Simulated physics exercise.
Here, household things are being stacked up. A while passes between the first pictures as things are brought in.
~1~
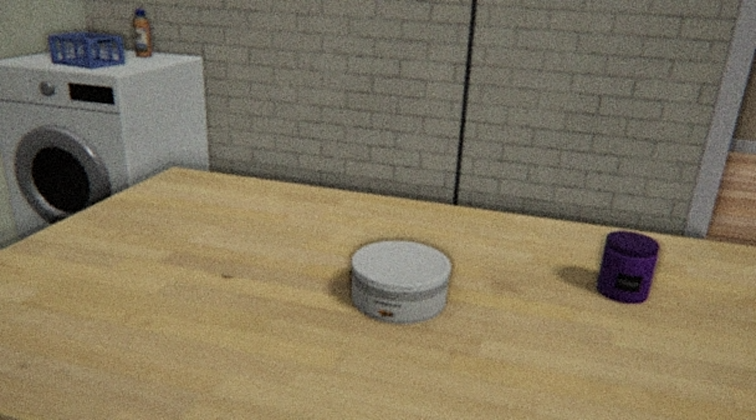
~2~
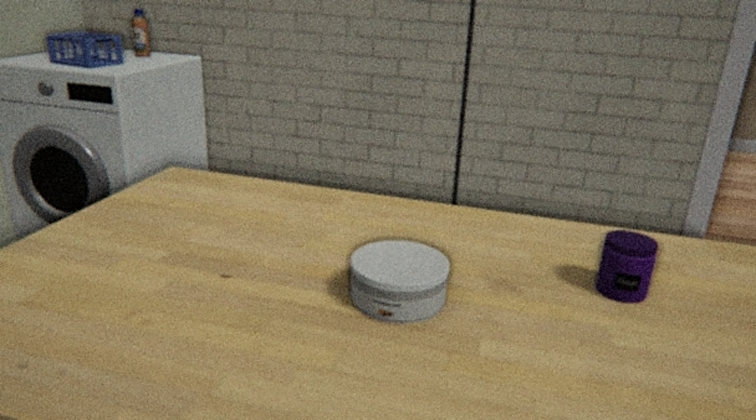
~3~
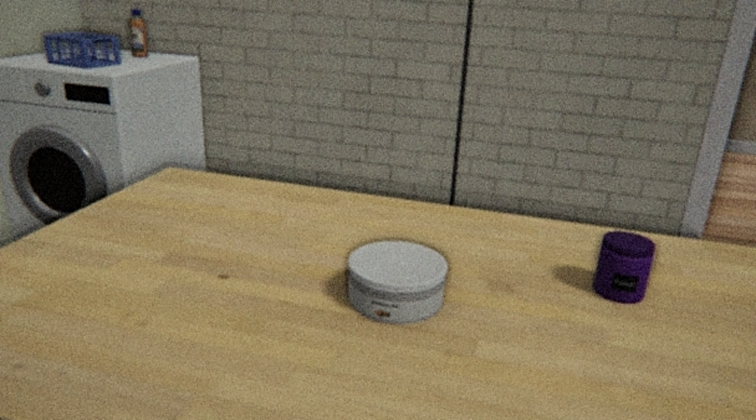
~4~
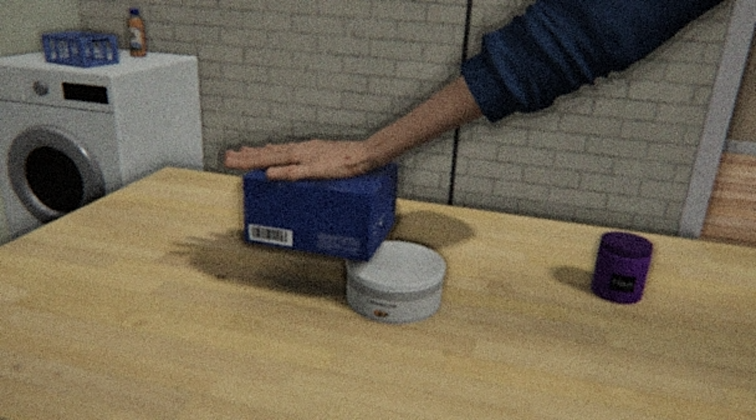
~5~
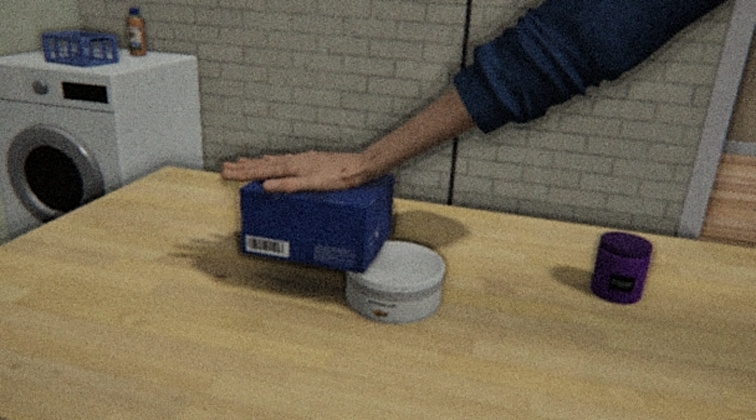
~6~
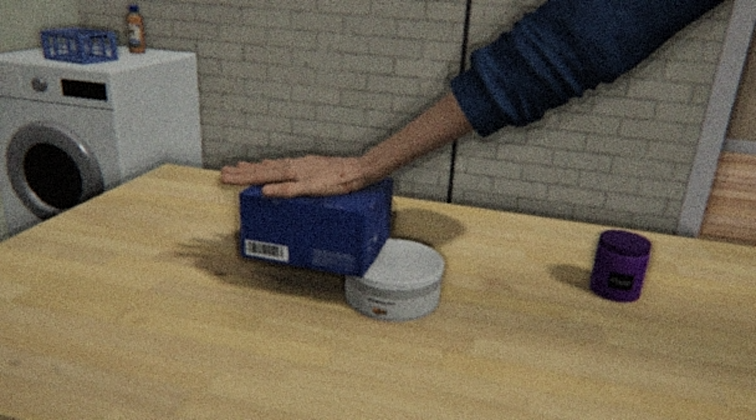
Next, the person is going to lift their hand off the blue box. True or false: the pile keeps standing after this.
False.
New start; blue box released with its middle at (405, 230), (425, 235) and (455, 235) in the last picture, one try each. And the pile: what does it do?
The pile remains standing the first time, remains standing the second time and collapses the third time.
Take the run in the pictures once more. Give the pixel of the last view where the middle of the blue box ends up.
I'd point to roughly (308, 231).
Then, 0.20 s past the last view, blue box rocked 16° from its first pose near (312, 224).
Then, 0.30 s past the last view, blue box rocked 28° from its first pose near (308, 231).
Finally, left askew, blue box; the other 2 still in place. Final places as the last picture's camera would see them, blue box near (308, 231). The pile loses its balance.
